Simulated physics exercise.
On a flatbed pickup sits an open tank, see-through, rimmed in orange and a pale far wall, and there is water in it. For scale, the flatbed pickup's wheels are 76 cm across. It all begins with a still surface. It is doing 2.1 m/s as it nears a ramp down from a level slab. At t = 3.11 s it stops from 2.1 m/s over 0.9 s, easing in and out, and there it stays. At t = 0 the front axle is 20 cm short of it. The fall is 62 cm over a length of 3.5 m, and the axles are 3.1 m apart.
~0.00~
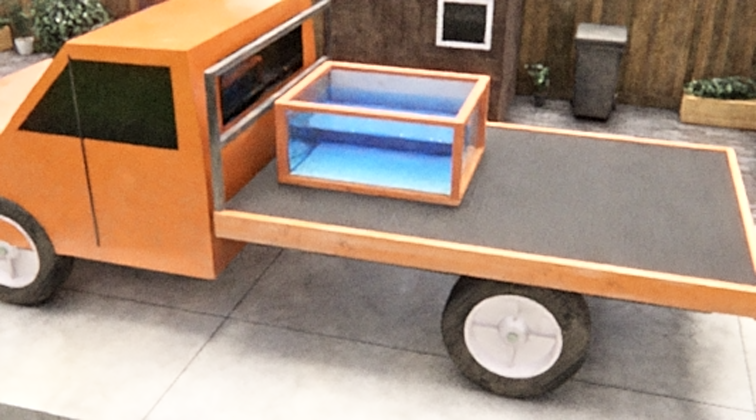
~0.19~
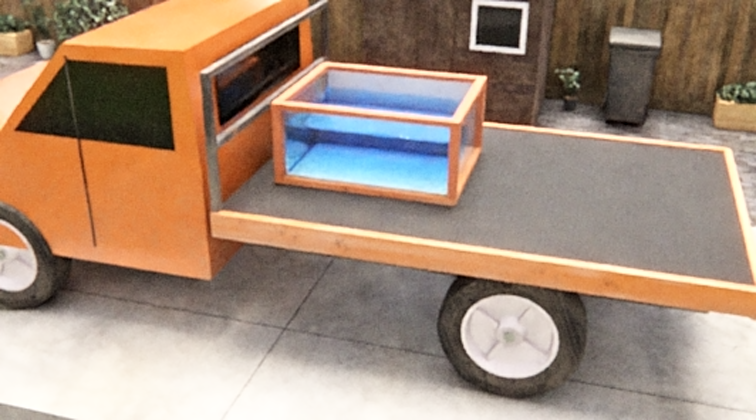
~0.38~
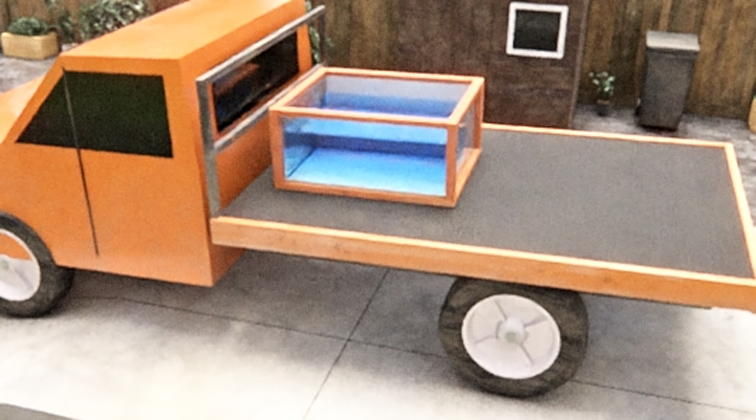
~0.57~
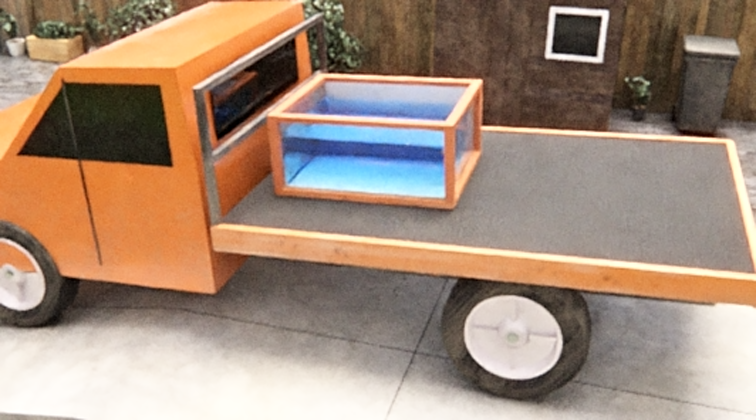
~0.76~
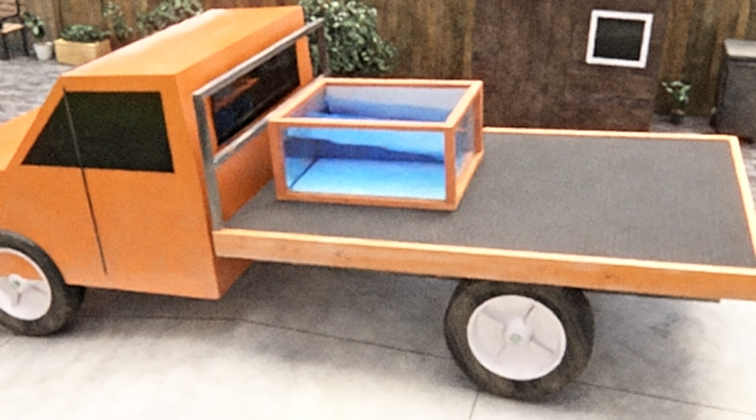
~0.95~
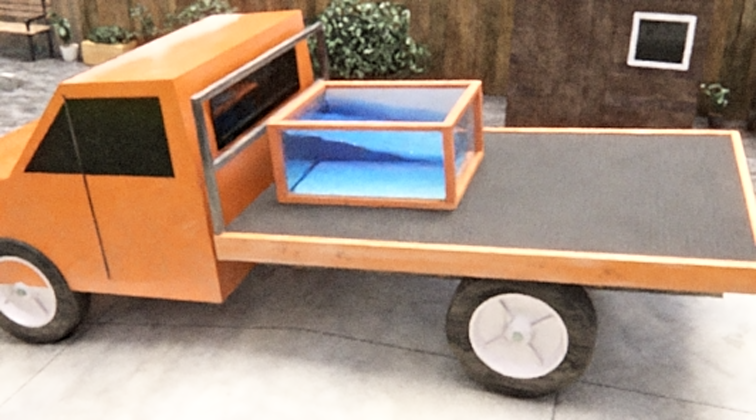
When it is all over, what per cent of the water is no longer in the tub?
Roughly 11 per cent of the water is lost.
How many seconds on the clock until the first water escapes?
Near 3.8 s.
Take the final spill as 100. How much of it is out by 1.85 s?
About 0 per cent.
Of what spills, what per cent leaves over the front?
Some 90 per cent of it.
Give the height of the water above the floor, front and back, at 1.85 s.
About 38 cm in front and 24 cm behind.
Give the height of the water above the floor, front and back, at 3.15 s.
About 32 cm in front and 28 cm behind.
After 1.85 s it stands 23 cm high behind and 38 cm in front; all of it is still inside.
After 3.15 s it stands 29 cm high behind and 32 cm in front; all of it is still inside.
After 4.55 s it stands 58 cm high behind and 18 cm in front; 7 per cent has gone over the front.
After 6.99 s 11 per cent has gone over the front, 25 of 221 litres.
